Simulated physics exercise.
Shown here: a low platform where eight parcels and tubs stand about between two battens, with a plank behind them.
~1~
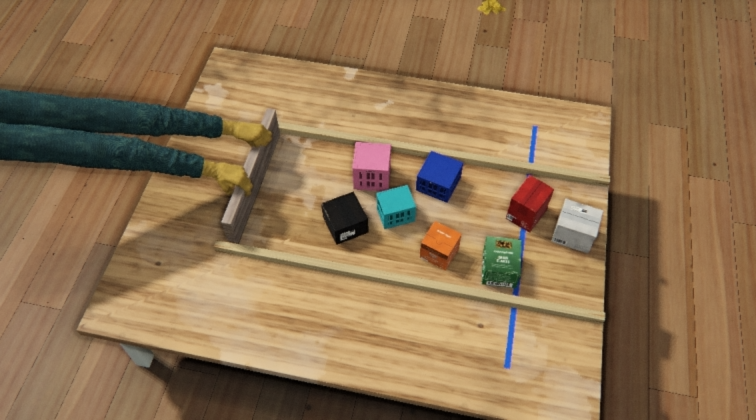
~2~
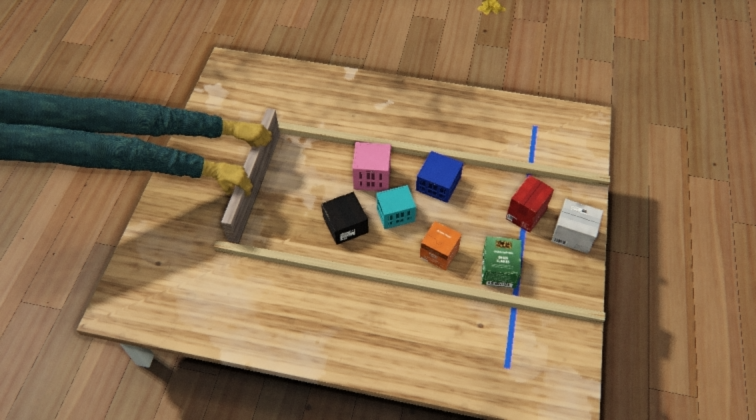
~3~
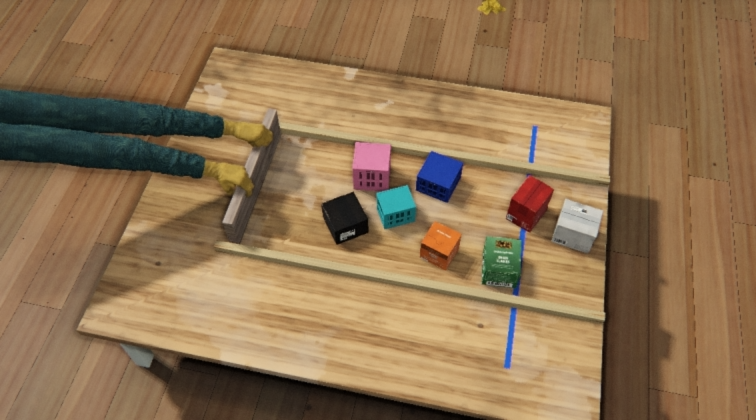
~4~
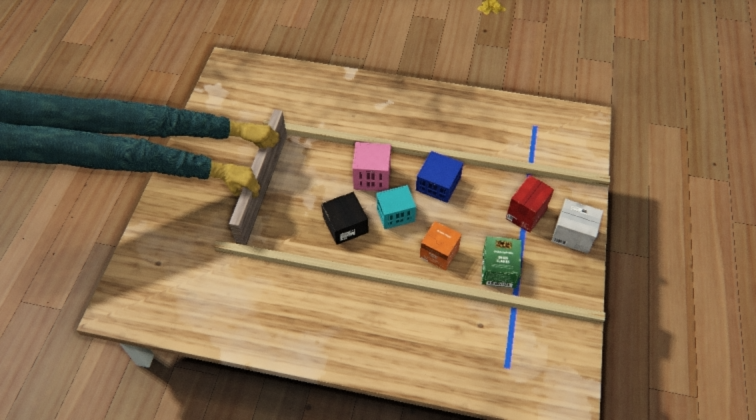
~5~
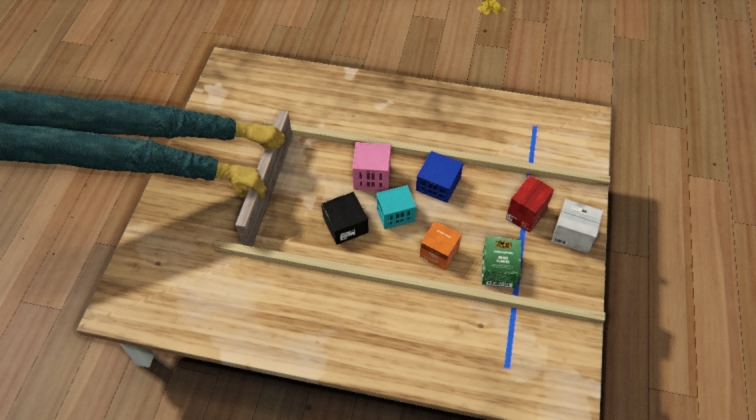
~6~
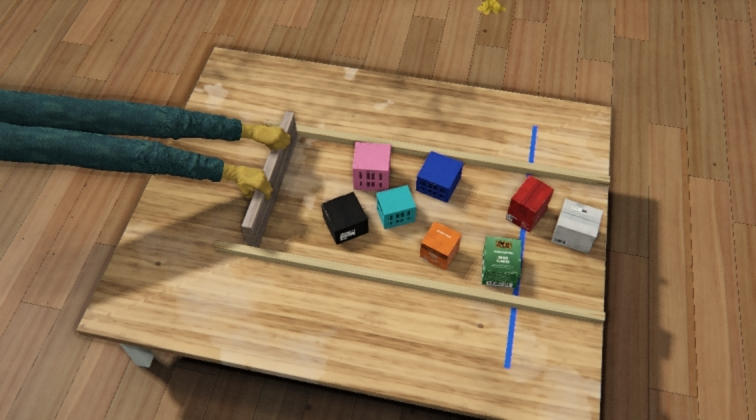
Eight small boxes in different colours stand scattered between two thin rails on a pale wooden table, seen from above at an angle over a plank floor. Pink, blue, black, turquoise and orange ones sit near the middle, with green, red and white by a blue line at right. Yellow-gloved hands slide a board slightly rightward from the left, while the boxes and camera stay still.
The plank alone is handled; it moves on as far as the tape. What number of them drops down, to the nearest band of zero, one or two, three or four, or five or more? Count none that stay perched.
In the end, the drop-off count sits at one or a two.
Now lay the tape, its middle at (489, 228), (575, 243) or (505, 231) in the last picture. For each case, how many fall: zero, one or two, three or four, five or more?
Going through the places as listed, I'd say none at all, then more than four, then zero.
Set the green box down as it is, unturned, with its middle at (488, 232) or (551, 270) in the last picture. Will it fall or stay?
In that order, I'd say it is not knocked off, then is not knocked off.
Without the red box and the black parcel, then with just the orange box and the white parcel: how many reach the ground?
Result: 0 in the first case, with 0 in the second.
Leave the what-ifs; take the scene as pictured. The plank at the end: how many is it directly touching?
It's 3 of them.
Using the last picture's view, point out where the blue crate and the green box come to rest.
You'll find the first one at (583, 190) and the second at (608, 288).
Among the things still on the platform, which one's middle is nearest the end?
That would be the green box.
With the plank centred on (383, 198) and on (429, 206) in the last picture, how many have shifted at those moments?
The first count is 4, and then it's 6.
Soon after, none off yet; white parcel at rest near (577, 226); red box at rest near (530, 204); green box at rest near (501, 262).
By the end, the number that fall off is one or two; fallen, white parcel.
